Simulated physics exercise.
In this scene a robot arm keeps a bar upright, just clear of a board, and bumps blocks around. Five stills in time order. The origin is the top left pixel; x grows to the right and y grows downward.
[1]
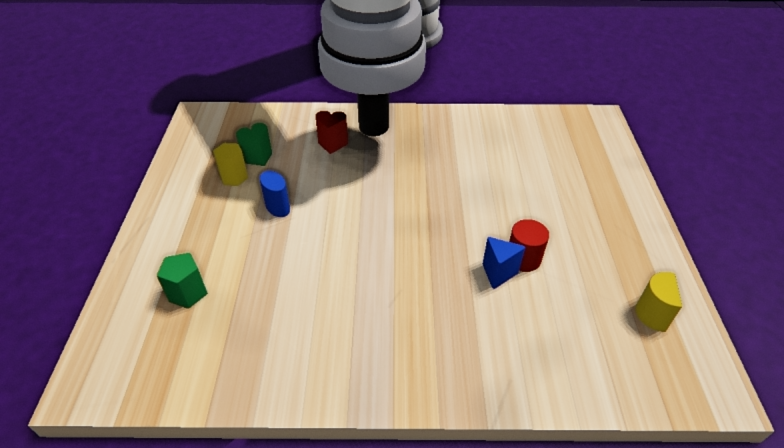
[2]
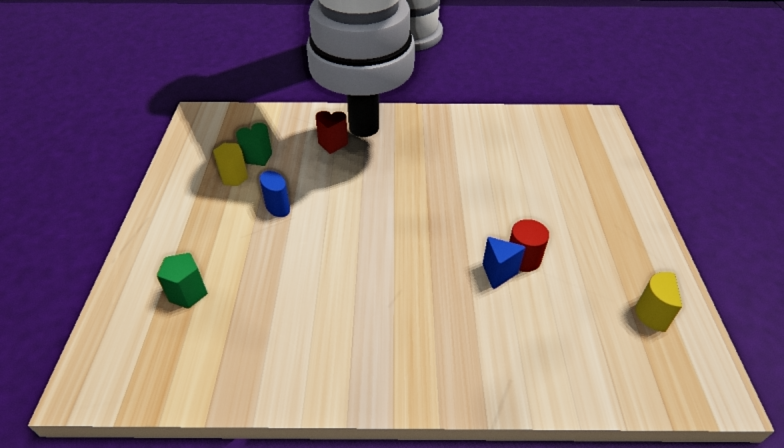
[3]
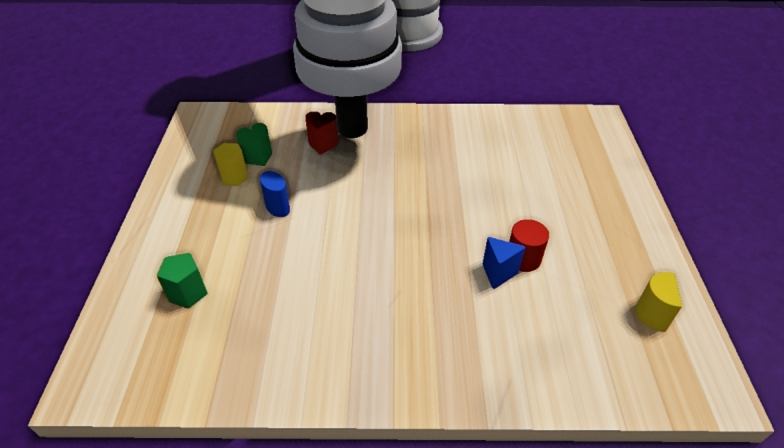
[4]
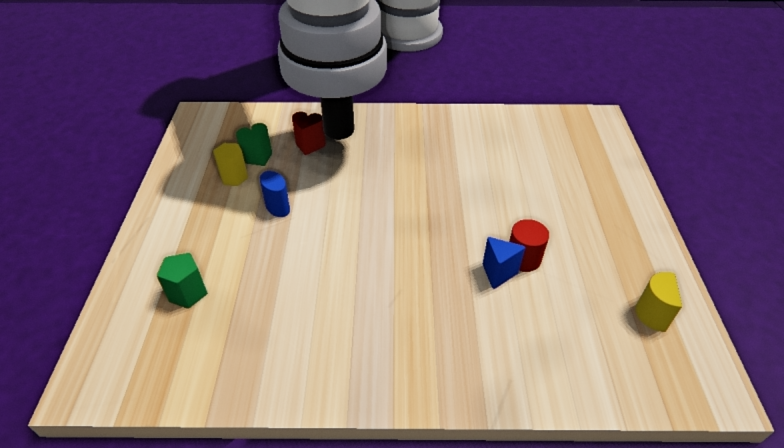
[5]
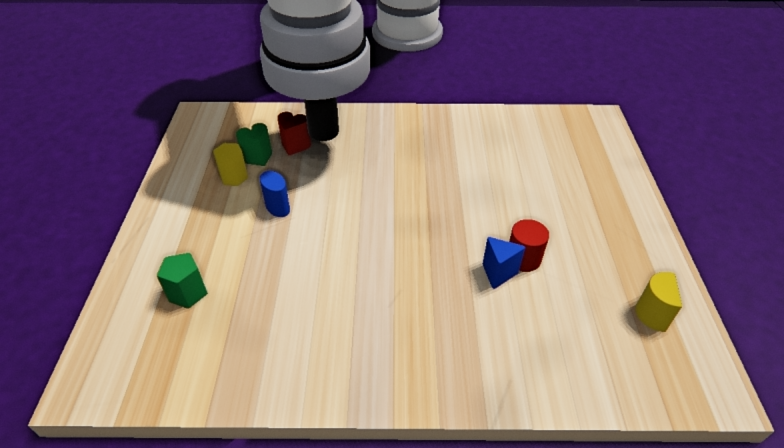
A robot arm above a wooden board moving left, its black tip pushing a red heart block toward green and yellow blocks.
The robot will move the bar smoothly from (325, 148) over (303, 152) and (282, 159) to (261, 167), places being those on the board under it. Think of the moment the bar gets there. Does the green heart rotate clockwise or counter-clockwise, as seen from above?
Looking down, it rotates anti-clockwise.
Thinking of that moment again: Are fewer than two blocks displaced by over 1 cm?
No, I don't think so.
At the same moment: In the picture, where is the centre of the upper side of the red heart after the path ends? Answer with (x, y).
The centre of its top face lies at (256, 119).
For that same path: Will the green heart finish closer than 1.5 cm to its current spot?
Going by the path, no.
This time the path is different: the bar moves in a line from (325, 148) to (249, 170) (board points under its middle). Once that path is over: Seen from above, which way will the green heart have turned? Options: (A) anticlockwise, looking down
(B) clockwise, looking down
Option A.
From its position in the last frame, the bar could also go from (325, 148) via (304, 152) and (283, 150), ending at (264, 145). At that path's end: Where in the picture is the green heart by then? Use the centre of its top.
It should be at (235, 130) by then.
What follows on the original path. Halfway along, bar (290, 141); green heart (239, 130), turned 50° anticlockwise; red heart (263, 118), turned 50° clockwise.
At the end, bar (258, 153); yellow hexagon still; green heart (230, 131), turned 35° anticlockwise; red heart (256, 119), turned 90° clockwise.
